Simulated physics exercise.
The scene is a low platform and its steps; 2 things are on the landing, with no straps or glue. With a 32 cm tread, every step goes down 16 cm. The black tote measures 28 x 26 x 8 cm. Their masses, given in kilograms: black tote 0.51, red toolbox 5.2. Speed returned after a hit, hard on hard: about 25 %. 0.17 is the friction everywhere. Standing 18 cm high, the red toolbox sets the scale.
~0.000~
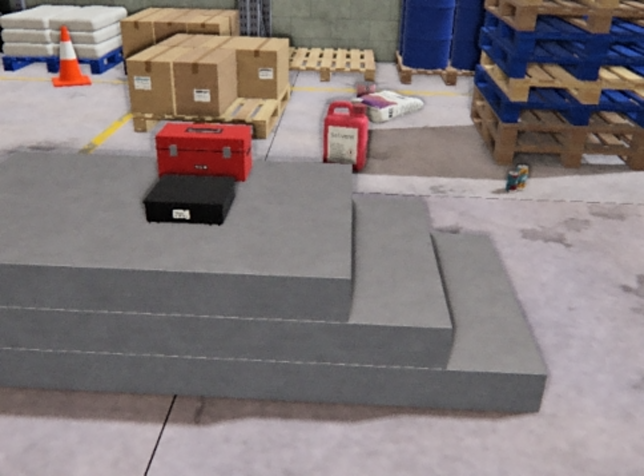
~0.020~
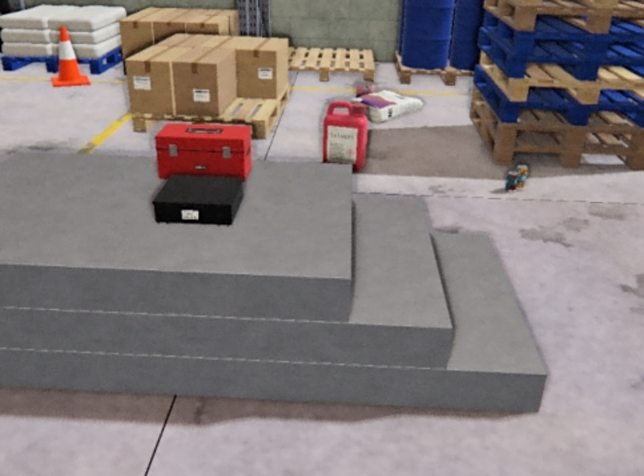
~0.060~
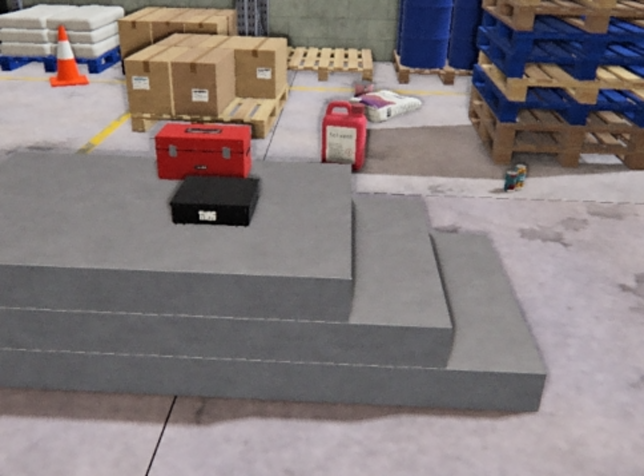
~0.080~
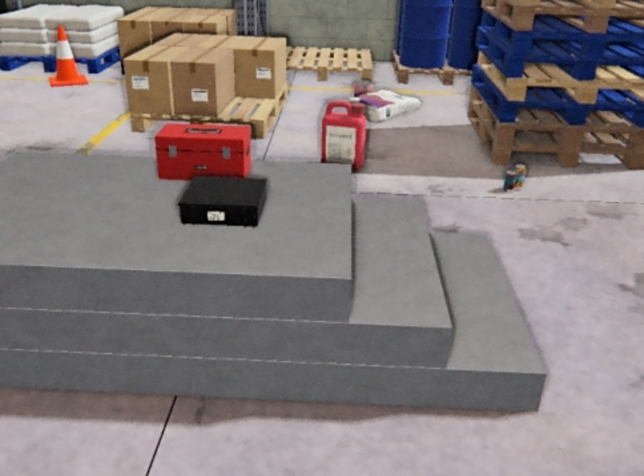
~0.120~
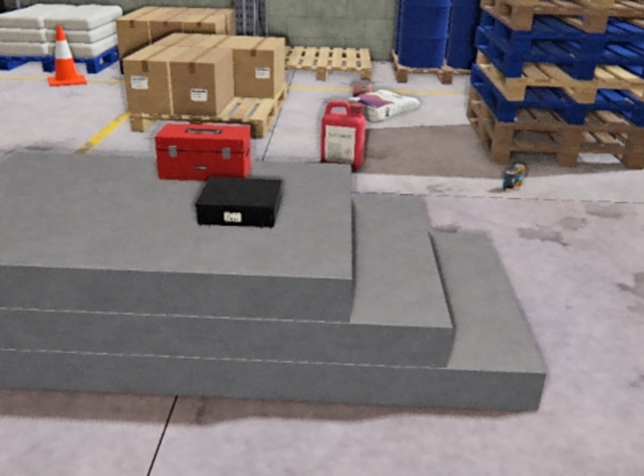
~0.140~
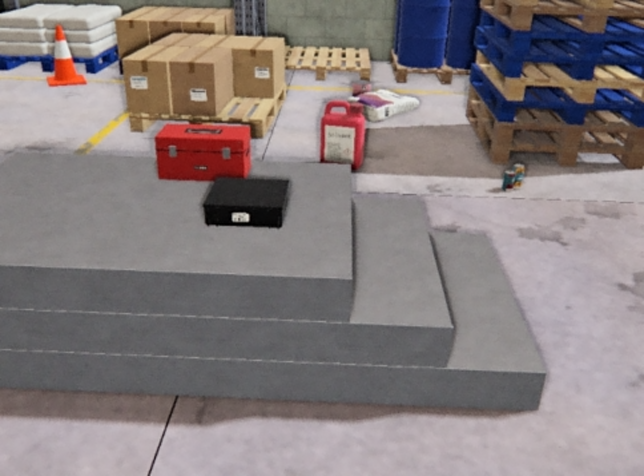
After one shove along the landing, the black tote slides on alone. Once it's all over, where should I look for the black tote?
On the steps.
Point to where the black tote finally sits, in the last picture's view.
Rest point: Near (415, 248).
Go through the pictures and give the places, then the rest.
The first frame shows edge 58 cm ahead; black tote (192, 199); red toolbox (206, 152).
The second frame shows edge 55 cm ahead; black tote (201, 200); red toolbox (205, 152).
The third frame shows edge 49 cm ahead; black tote (217, 200); red toolbox (205, 152).
The fourth frame shows edge 46 cm ahead; black tote (225, 201); red toolbox (205, 152).
The fifth frame shows edge 40 cm ahead; black tote (241, 202); red toolbox (205, 153).
The sixth frame shows edge 38 cm ahead; black tote (248, 202); red toolbox (205, 153).
After 0.24 s, edge 25 cm ahead; black tote near (283, 203).
After 0.44 s, edge 5 cm ahead; black tote near (338, 205).
After 0.64 s, 9 cm past the top edge and 3 cm lower; black tote near (376, 213).
After 0.84 s, 19 cm past the top edge and 15 cm lower; black tote near (402, 245).
At rest (1.4 s), 24 cm past the top edge and 16 cm lower; red toolbox in place, give or take 12 cm. Seen from the same camera at the end, black tote near (415, 248).
